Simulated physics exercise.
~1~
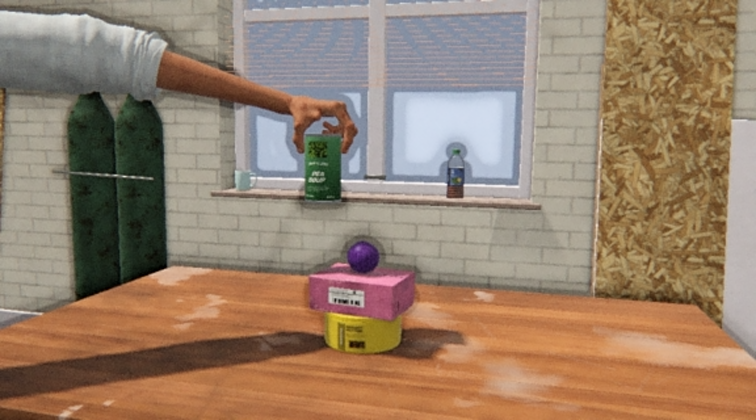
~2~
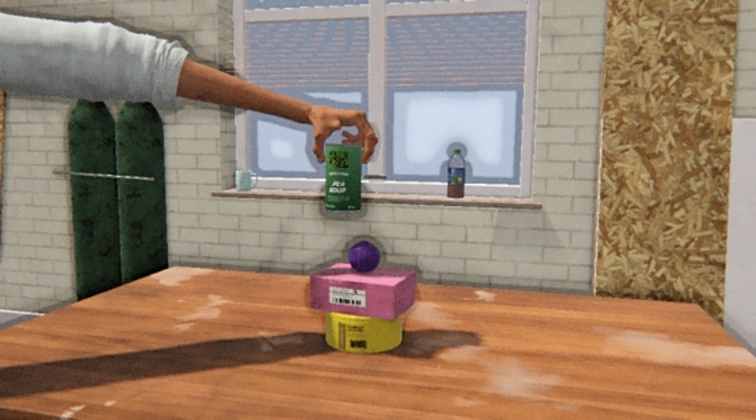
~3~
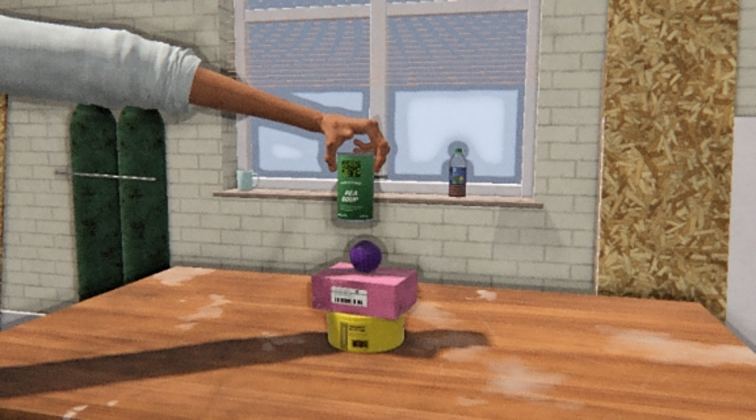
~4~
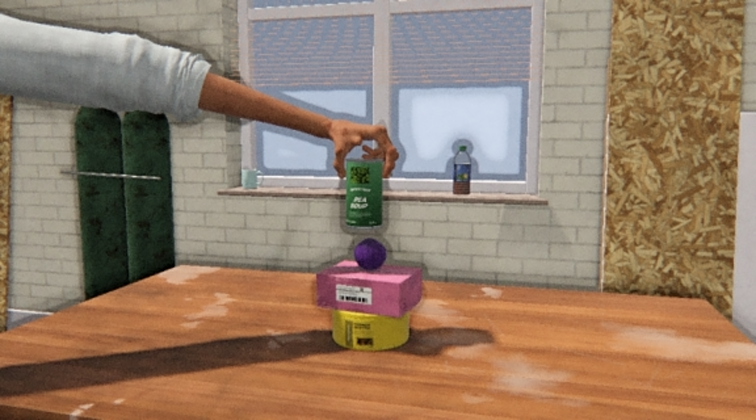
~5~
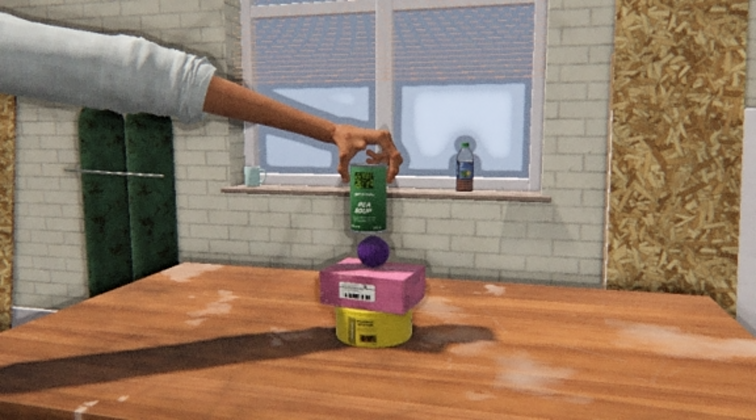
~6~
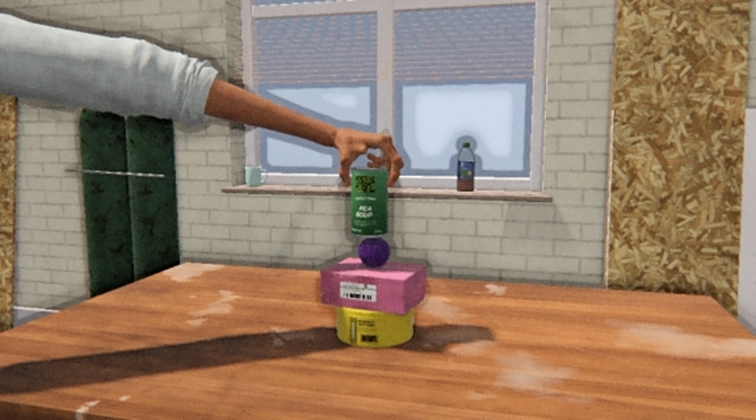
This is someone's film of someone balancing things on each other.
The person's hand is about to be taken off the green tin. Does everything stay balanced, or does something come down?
It doesn't stay upright.
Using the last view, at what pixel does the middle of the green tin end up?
The object ends up somewhere around (238, 307).
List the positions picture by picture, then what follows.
On its way; green tin (323, 168); purple onion (363, 257), in the first picture.
On its way; green tin (343, 178); pink box (364, 290), in the second picture.
On its way; green tin (356, 187); yellow tub (366, 322), in the third picture.
On its way; green tin (364, 193); purple onion (370, 254), in the fourth picture.
On its way; green tin (369, 198); pink box (373, 285), in the fifth picture.
Set down, still held; green tin (369, 201); yellow tub (375, 317), in the sixth picture.
Then, 0.50 s past the last view, green tin now fallen.
Then, 0.60 s past the last view, things are still on the move.
Then, 0.70 s past the last view, as before.
Finally, fallen, green tin; the other 3 still in place. Final places as the last picture's camera would see them, green tin near (238, 307). The pile loses its balance.
